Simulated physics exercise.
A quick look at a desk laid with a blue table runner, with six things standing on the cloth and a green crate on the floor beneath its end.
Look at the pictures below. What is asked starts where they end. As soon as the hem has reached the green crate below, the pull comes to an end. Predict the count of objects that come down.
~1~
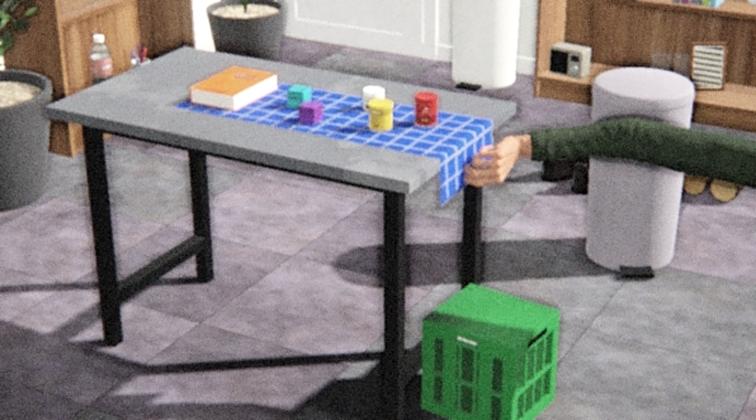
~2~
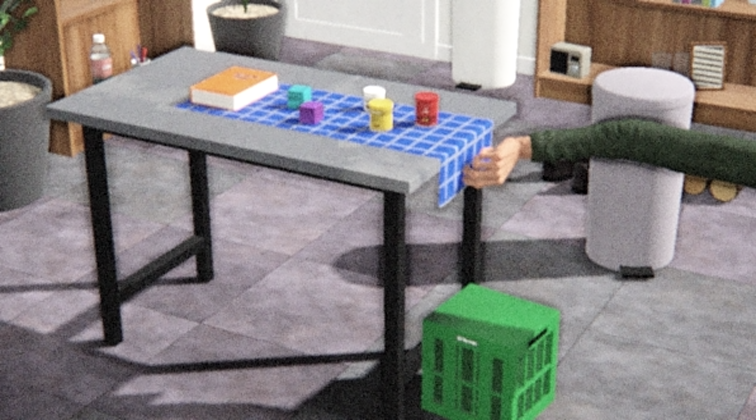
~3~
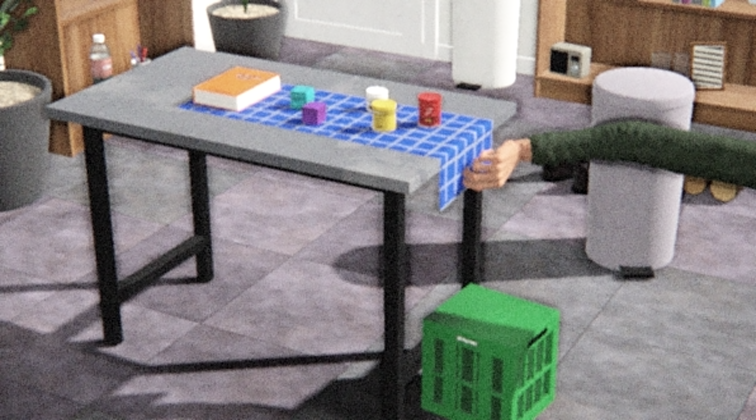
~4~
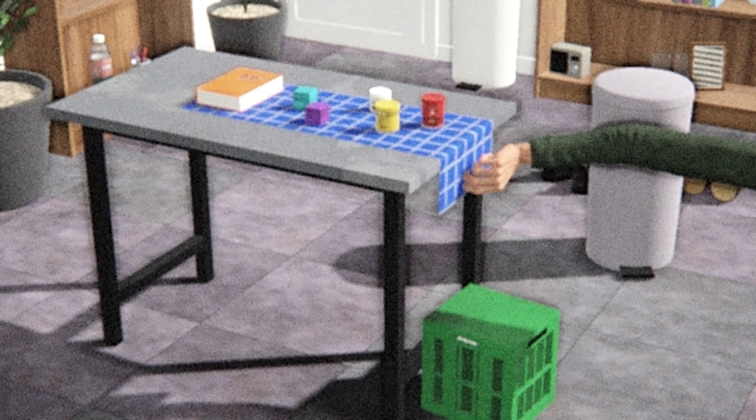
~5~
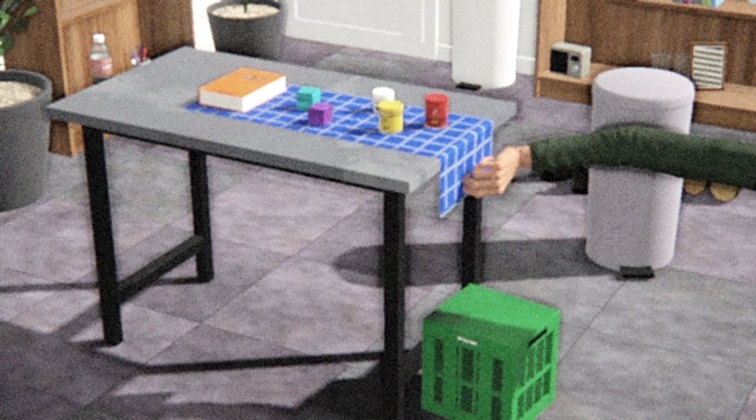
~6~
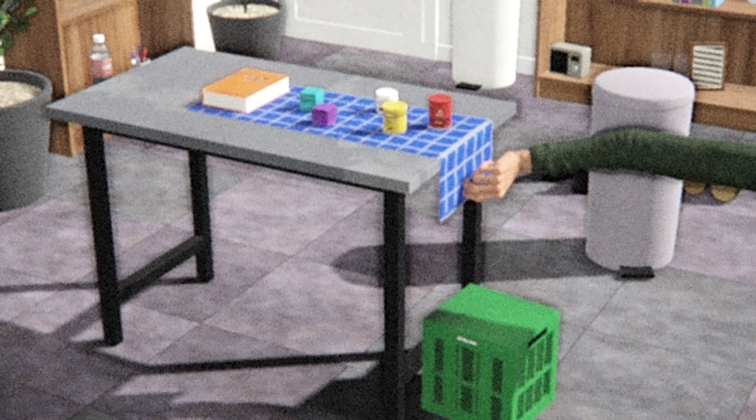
Count: Three.
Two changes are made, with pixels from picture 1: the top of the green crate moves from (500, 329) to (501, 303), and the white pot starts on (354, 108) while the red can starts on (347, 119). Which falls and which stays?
As for the white pot, it stays in place; as for the red can, it stays in place.
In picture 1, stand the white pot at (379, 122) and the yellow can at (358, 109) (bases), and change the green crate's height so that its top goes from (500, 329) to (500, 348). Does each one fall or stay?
As for the white pot, it leaves the top; as for the yellow can, it leaves the top.
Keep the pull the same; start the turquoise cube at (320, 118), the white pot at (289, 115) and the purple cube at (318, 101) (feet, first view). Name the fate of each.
As for the turquoise cube, it stays where it is; the white pot stays where it is; the purple cube stays where it is.
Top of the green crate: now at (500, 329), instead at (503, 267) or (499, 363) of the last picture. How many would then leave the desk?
Respectively 1 and 4.
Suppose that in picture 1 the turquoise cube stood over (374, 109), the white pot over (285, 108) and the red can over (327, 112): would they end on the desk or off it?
Turquoise cube: Lost. White pot: Safe. Red can: Safe.
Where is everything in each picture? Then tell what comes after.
The first frame shows hem (440, 207); red can (426, 96); yellow can (381, 103); white pot (374, 90); purple cube (311, 104); turquoise cube (299, 89); top of the crate (500, 329).
The second frame shows hem (440, 208); red can (427, 96).
The third frame shows hem (440, 211); yellow can (384, 103).
The fourth frame shows hem (439, 215); white pot (380, 91); top of the crate (500, 329).
The fifth frame shows hem (440, 218); purple cube (320, 106).
The sixth frame shows hem (439, 222); red can (440, 98); yellow can (394, 105); white pot (387, 92); purple cube (324, 107); turquoise cube (311, 91).
Soon after, hem near (467, 247); red can gone.
Then, hem near (467, 285); red can and yellow can gone.
At rest, hem on the crate; red can, yellow can and white pot gone. Over the edge go three.
